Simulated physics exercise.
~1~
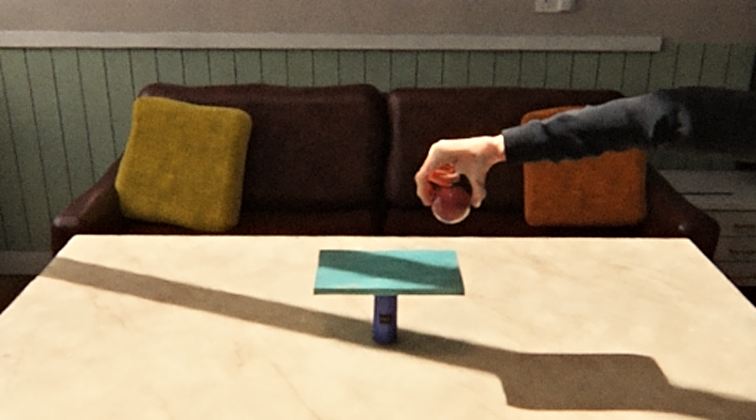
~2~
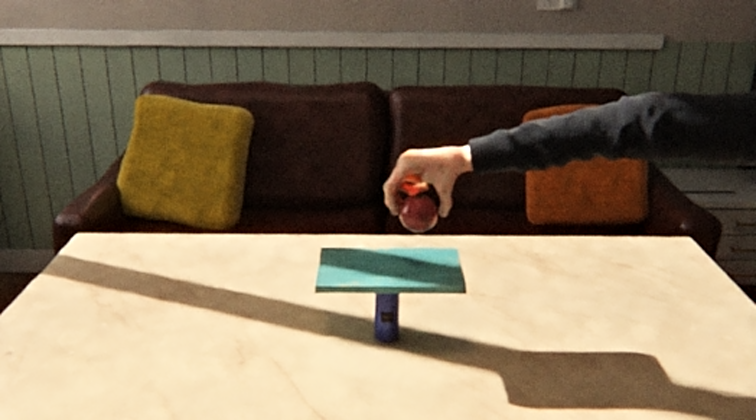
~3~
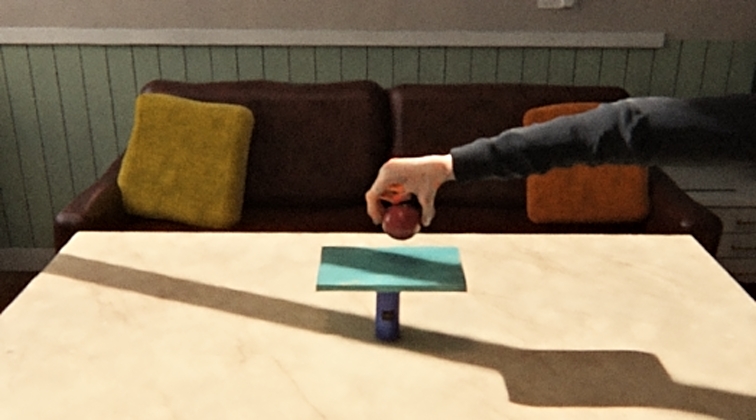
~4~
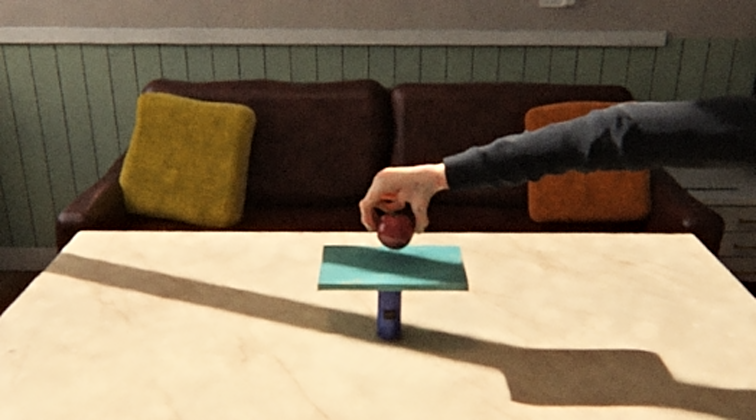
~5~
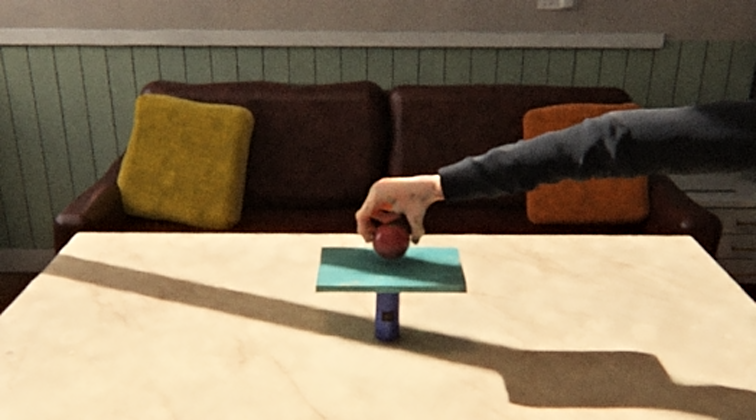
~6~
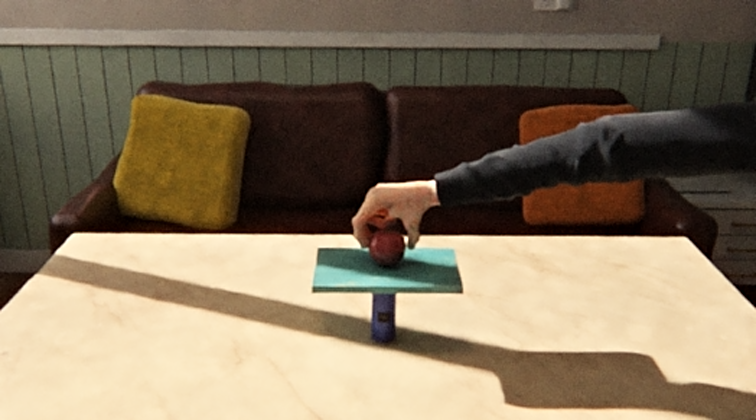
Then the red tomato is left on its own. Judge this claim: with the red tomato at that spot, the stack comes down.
The claim is wrong.
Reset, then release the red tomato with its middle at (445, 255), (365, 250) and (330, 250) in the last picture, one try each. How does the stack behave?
Case 1: Collapse; case 2: Stable; case 3: Collapse.
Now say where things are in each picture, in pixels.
Coming down; red tomato (451, 204); turquoise board (388, 271), in the first picture.
Coming down; red tomato (419, 213); turquoise board (390, 269), in the second picture.
Coming down; red tomato (401, 222); turquoise board (391, 268), in the third picture.
Coming down; red tomato (395, 231); turquoise board (392, 267), in the fourth picture.
Coming down; red tomato (391, 241); turquoise board (391, 269), in the fifth picture.
In place under the hand; red tomato (387, 246); turquoise board (387, 269), in the sixth picture.
Then, 0.20 s after the last picture, nothing has stirred.
Then, 0.70 s after the last picture, red tomato resting near (387, 247).
At rest, all 3 in place. Seen from the same camera at the end, red tomato near (387, 247). The stack keeps its balance.
